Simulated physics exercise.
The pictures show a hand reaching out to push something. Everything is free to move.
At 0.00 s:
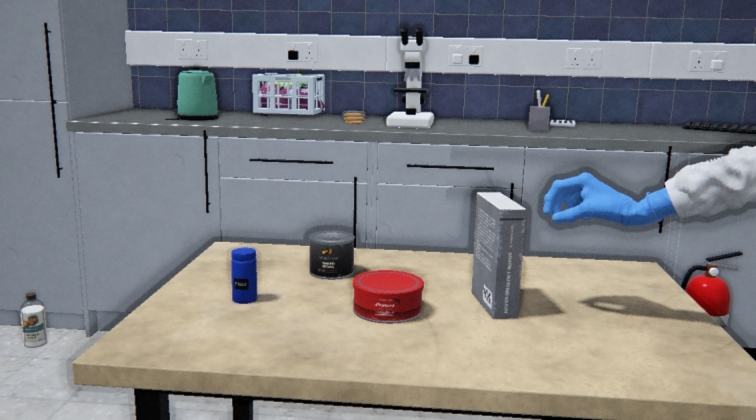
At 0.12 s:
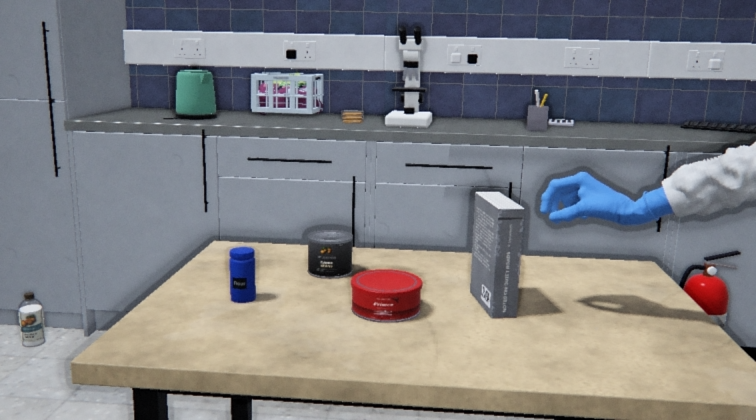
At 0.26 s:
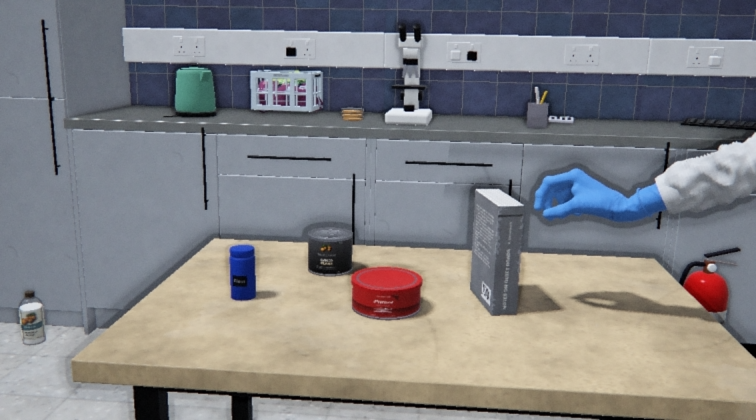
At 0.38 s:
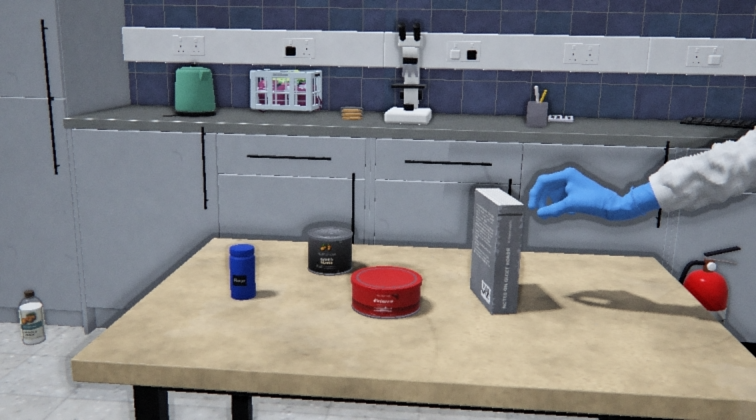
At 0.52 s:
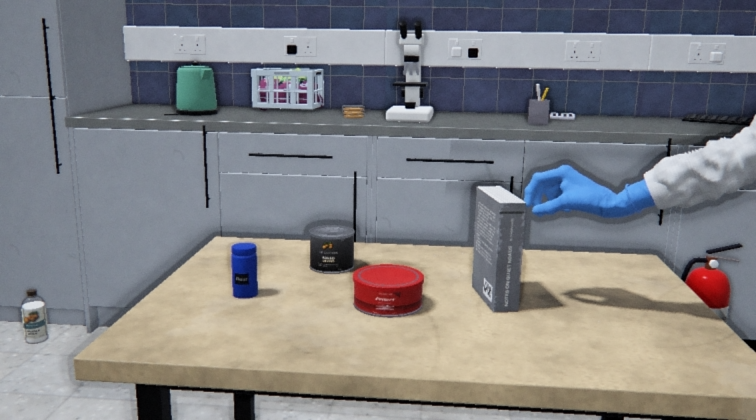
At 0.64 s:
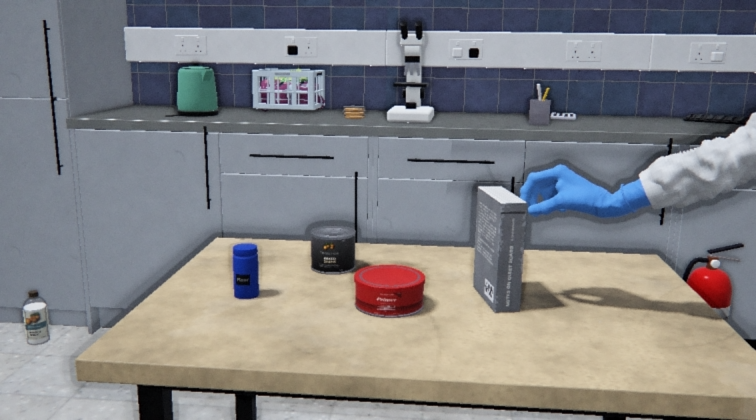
At first, a blue-gloved hand hovers just right of an upright grey box-like object on a wooden table, near a red tin, a dark container and a small blue bottle. The hand then edges slowly left until its fingertips are at the grey object's upper edge, while the tabletop items barely move.
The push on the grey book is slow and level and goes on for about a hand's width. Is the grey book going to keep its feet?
The grey book tips over.
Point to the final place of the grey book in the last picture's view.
Near (441, 267).
After 1.34 s, grey book tipped 13° from how it was near (486, 247).
After 1.74 s, grey book tipped 55° from how it was near (449, 261).
After 2.54 s, grey book tipped 64° from how it was near (441, 267).
At rest (4.2 s), tipped over on the table, grey book. Seen from the same camera at the end, grey book near (441, 267).
